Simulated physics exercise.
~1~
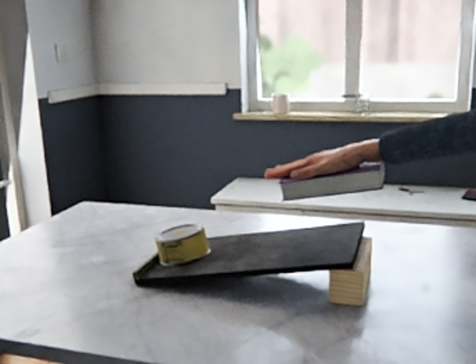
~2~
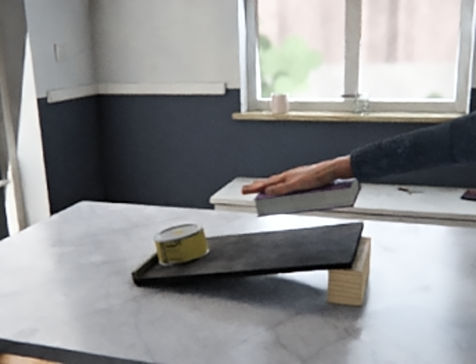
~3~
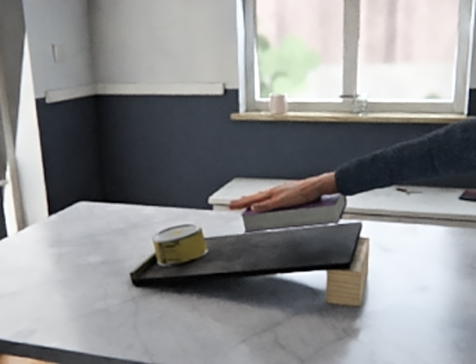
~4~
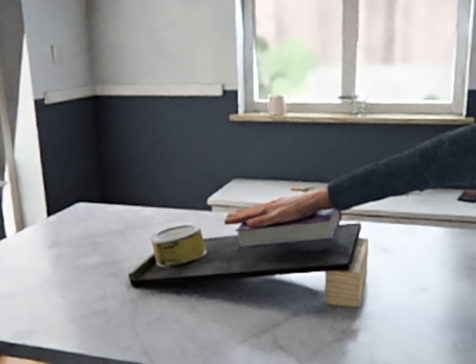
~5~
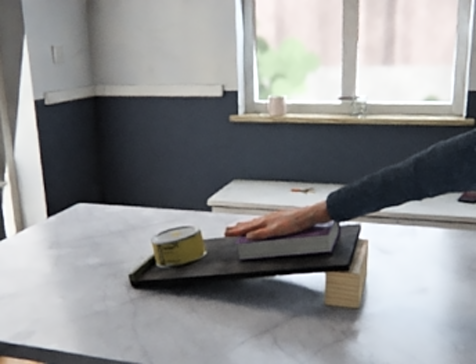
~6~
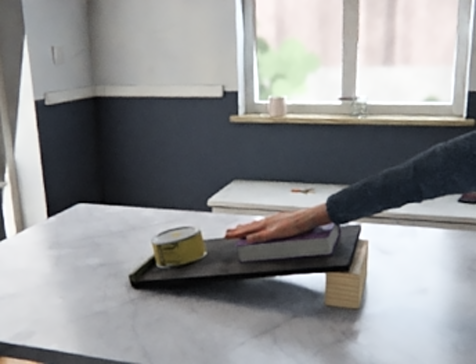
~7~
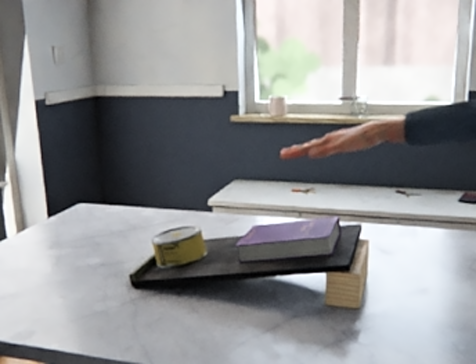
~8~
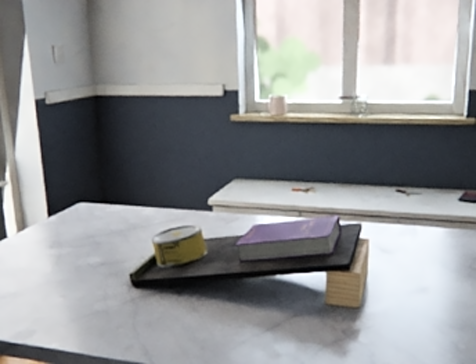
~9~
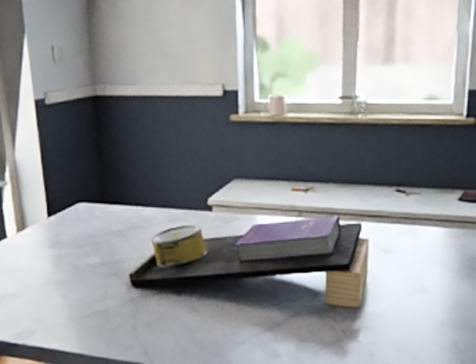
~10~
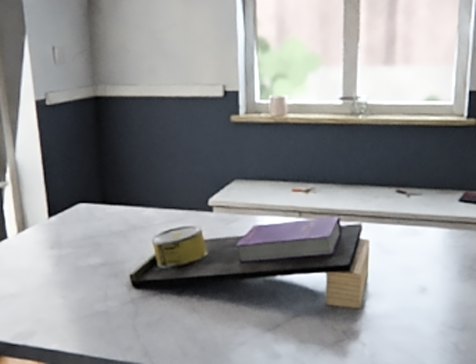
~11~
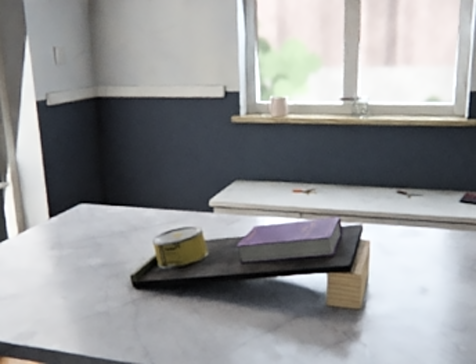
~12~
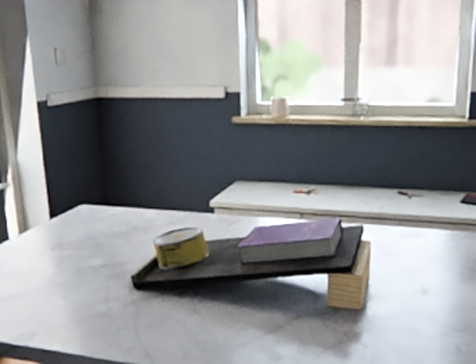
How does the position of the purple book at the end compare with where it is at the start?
At the start the purple book is held in the air above the right part of the board. At the end it rests on the sloping board, lower and a little further left.
